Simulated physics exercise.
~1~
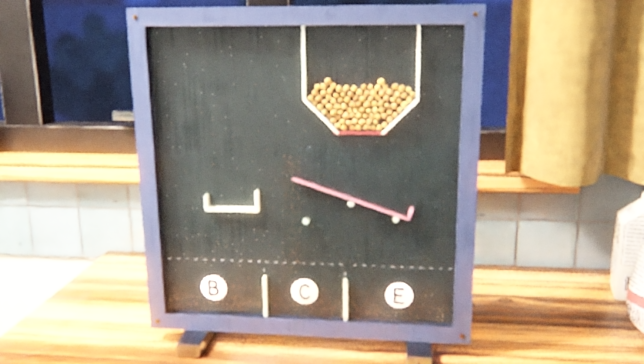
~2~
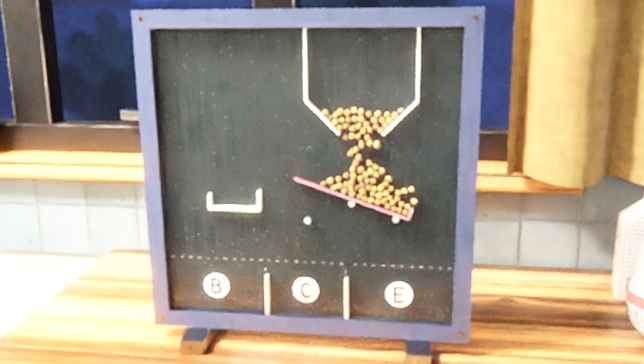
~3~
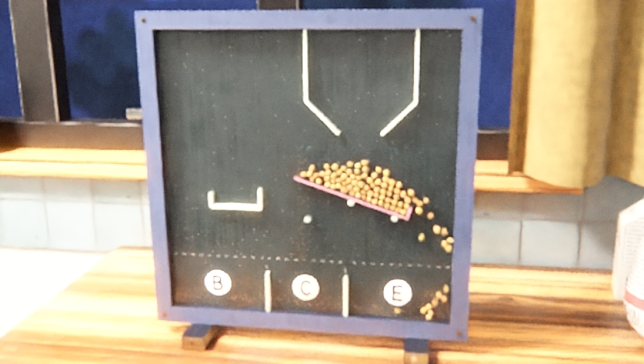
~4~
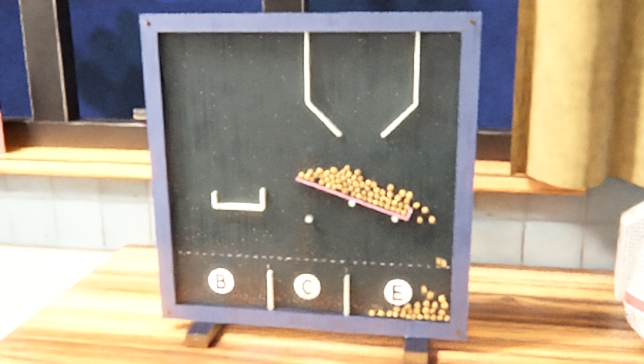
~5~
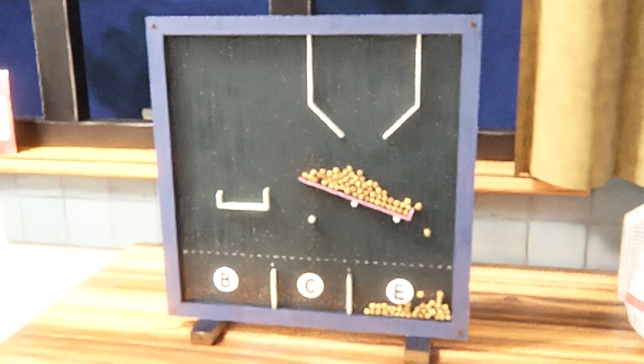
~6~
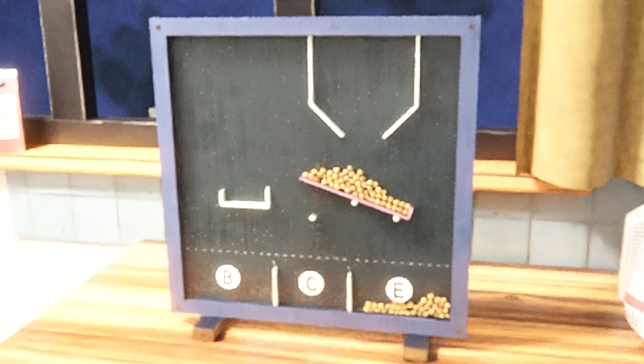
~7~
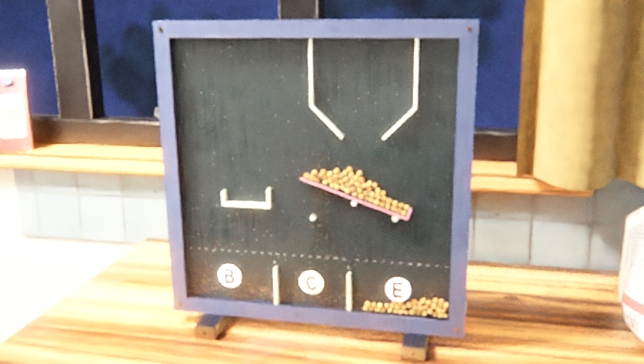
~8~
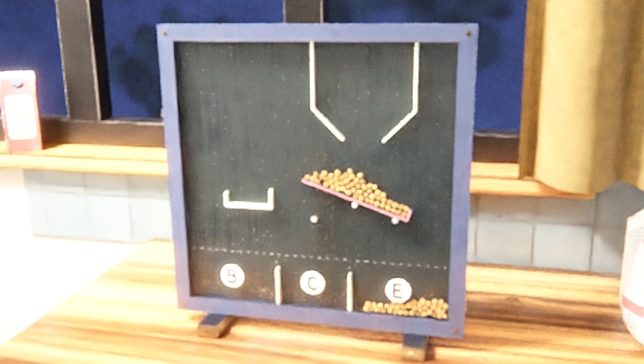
Small tan beads sit heaped in a hopper with a pink slide across its mouth, set in a blue-framed dark board above a tilted pink rocker and bins marked B, C and E. The slide is gone and the beads pour through the gap, piling onto the rocker, whose right end stays low. The hopper empties, and beads spill off that low end, dropping into bin E at the lower right. The spill thins to a few stragglers, then stops. At the end a large heap still rests on the rocker, a smaller pile lies in E, and B and C remain empty.
